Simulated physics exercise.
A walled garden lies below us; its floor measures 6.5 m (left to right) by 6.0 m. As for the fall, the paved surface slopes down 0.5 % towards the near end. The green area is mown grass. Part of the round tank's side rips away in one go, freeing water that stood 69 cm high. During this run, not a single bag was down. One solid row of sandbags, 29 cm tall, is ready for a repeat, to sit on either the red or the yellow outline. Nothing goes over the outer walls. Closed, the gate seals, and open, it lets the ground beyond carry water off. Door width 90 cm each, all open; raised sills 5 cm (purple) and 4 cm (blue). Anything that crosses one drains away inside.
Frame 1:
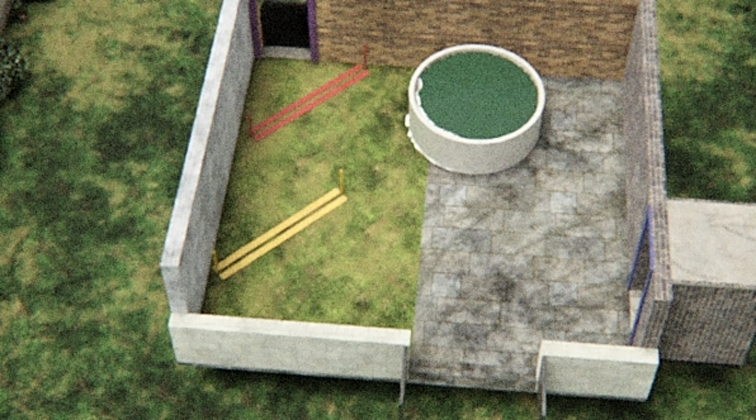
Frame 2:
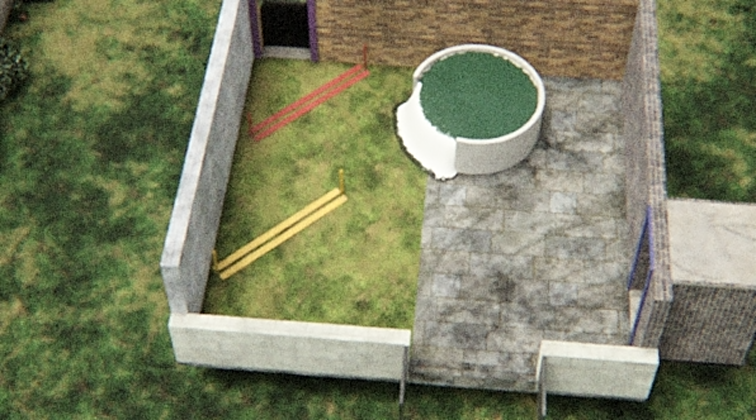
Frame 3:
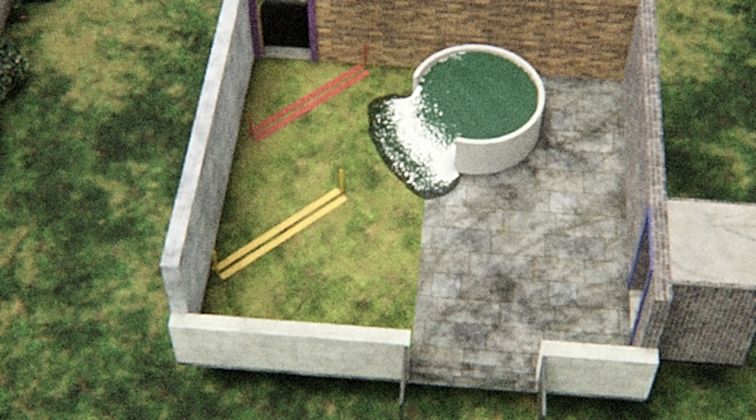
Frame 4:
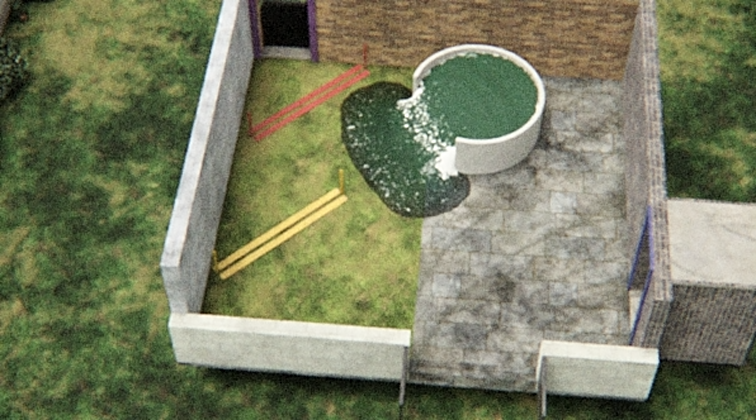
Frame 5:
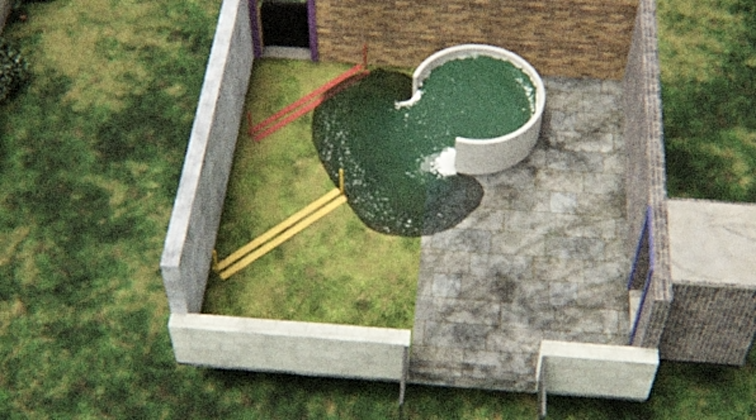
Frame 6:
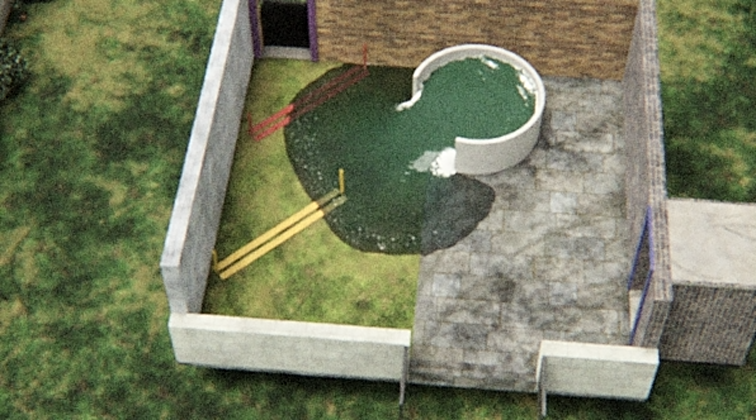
Dark green water burst through the broken left side of a round white tank, foaming white at first, then spread across the grass and paving, reaching the red outline and then the yellow one.
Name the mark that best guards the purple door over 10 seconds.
The red mark.
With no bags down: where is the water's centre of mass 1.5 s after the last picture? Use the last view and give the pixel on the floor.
(371, 161).
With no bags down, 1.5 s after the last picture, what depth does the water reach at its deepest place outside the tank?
Roughly 24 cm.
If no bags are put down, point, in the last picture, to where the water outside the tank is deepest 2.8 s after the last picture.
Around (197, 331).
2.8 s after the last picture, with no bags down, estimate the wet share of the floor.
Roughly 60 per cent of the floor is wet.
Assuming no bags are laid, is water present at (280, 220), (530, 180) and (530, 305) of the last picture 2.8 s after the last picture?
Respectively: Covered, clear and clear.
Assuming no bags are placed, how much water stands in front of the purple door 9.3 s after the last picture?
The depth there is around 7.0 cm.
Then, 0.7 s after the last picture water covers 40 % of the floor and is deepest (26 cm) near (417, 154) in the run without bags; in at the purple door, 0 L with no bags, 0 L with the row on red, 0 L on yellow.
Then, 1.5 s after the last picture water covers 50 % of the floor and is deepest (24 cm) near (241, 176) in the run without bags; in at the purple door, 0 L with no bags, 0 L with the row on red, 0 L on yellow.
Then, 2.8 s after the last picture water covers 60 % of the floor and is deepest (28 cm) near (197, 331) in the run without bags; in at the purple door, 24 L with no bags, 0 L with the row on red, 34 L on yellow.
Then, 5.3 s after the last picture water covers 70 % of the floor and is deepest (12 cm) near (195, 341) in the run without bags; in at the purple door, 73 L with no bags, 0 L with the row on red, 109 L on yellow.
Then, 9.3 s after the last picture water covers 95 % of the floor and is deepest (8 cm) near (195, 341) in the run without bags; in at the purple door, 84 L with no bags, 0 L with the row on red, 176 L on yellow.
